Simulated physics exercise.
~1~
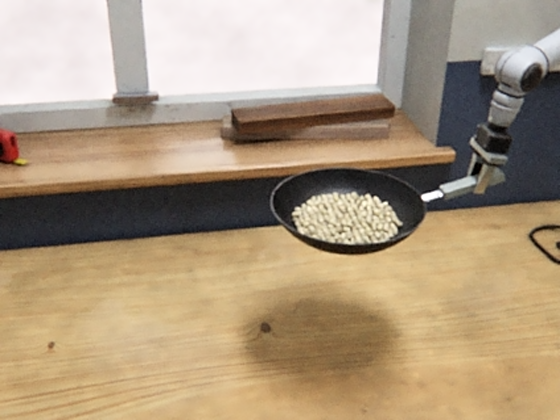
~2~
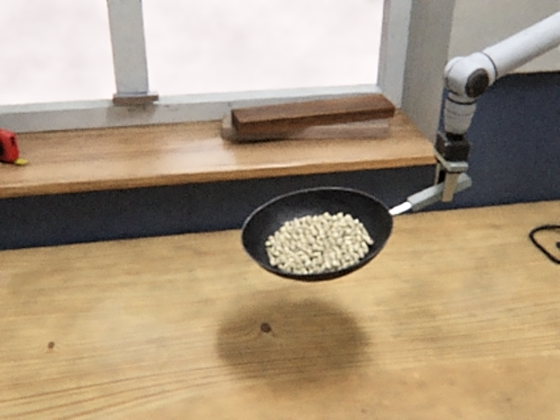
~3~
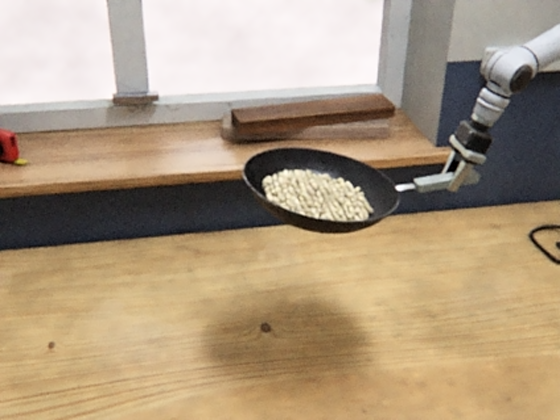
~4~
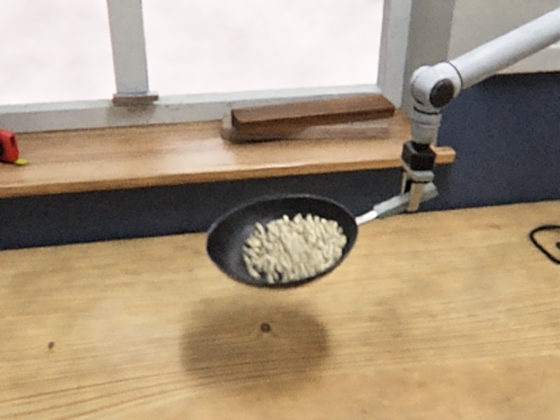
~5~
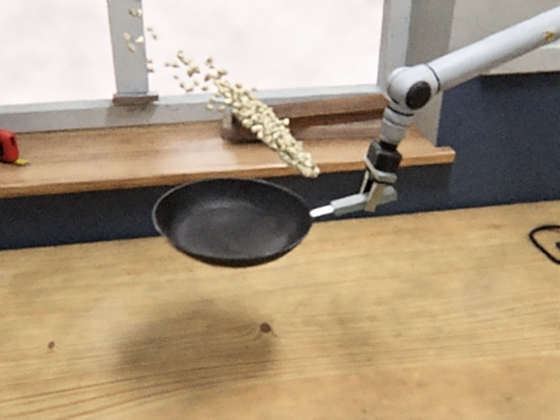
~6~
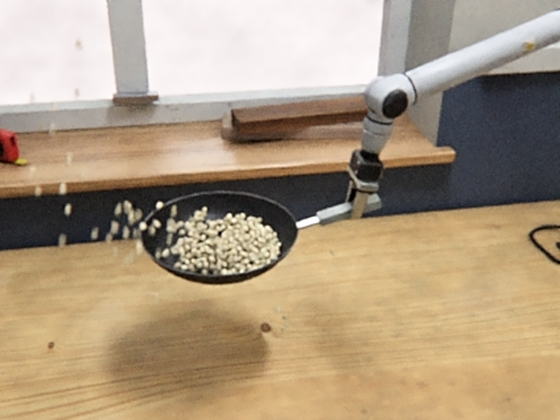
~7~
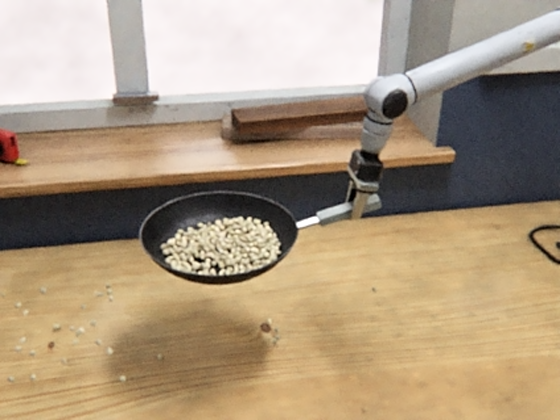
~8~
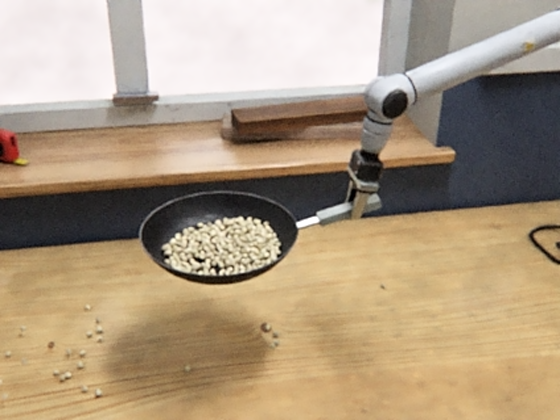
The clip opens on a robot arm holding a black frying pan heaped with pale dried beans above a wooden table, beside a windowsill. The arm carries the pan leftward, dipping, rising and dipping again while the pan tips one way and the other. Then the beans fly out in a long slanting stream, rising above the empty pan as it keeps moving left. Most drop back into the pan, while some spill past its left rim toward the table. The arm holds still, with most of the beans in the pan and a small scattering lying on the tabletop.
